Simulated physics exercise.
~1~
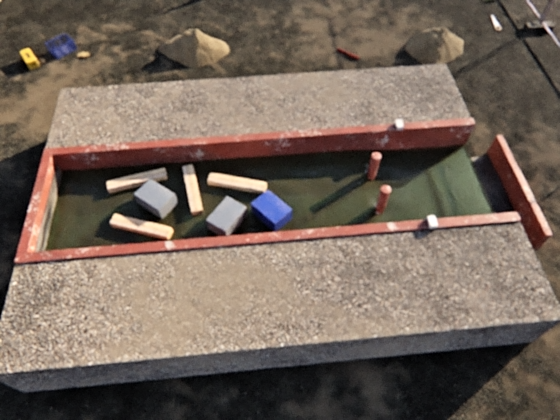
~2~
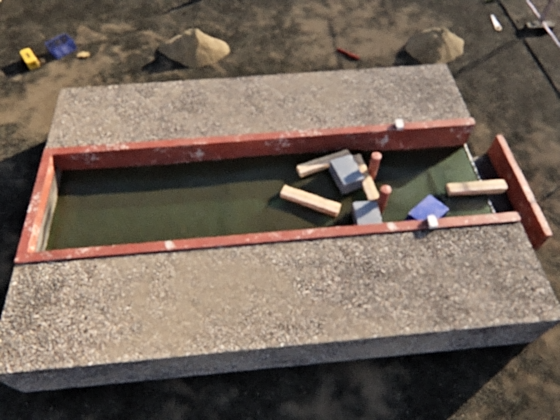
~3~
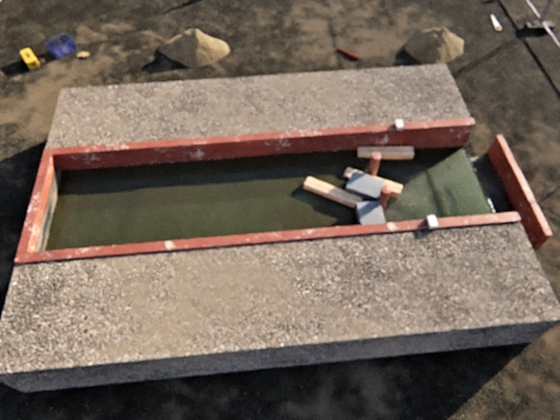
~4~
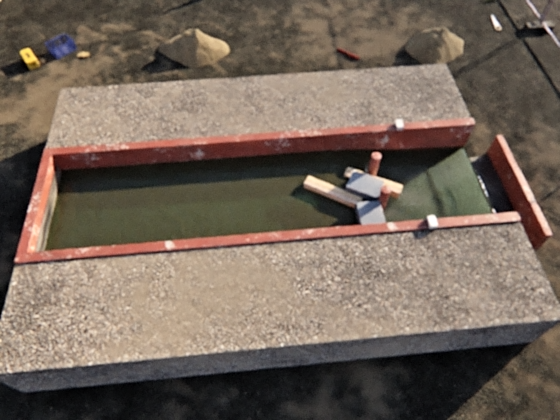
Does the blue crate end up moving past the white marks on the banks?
Yes, the blue crate drifts right past the white bank marks and is no longer in view at the end.
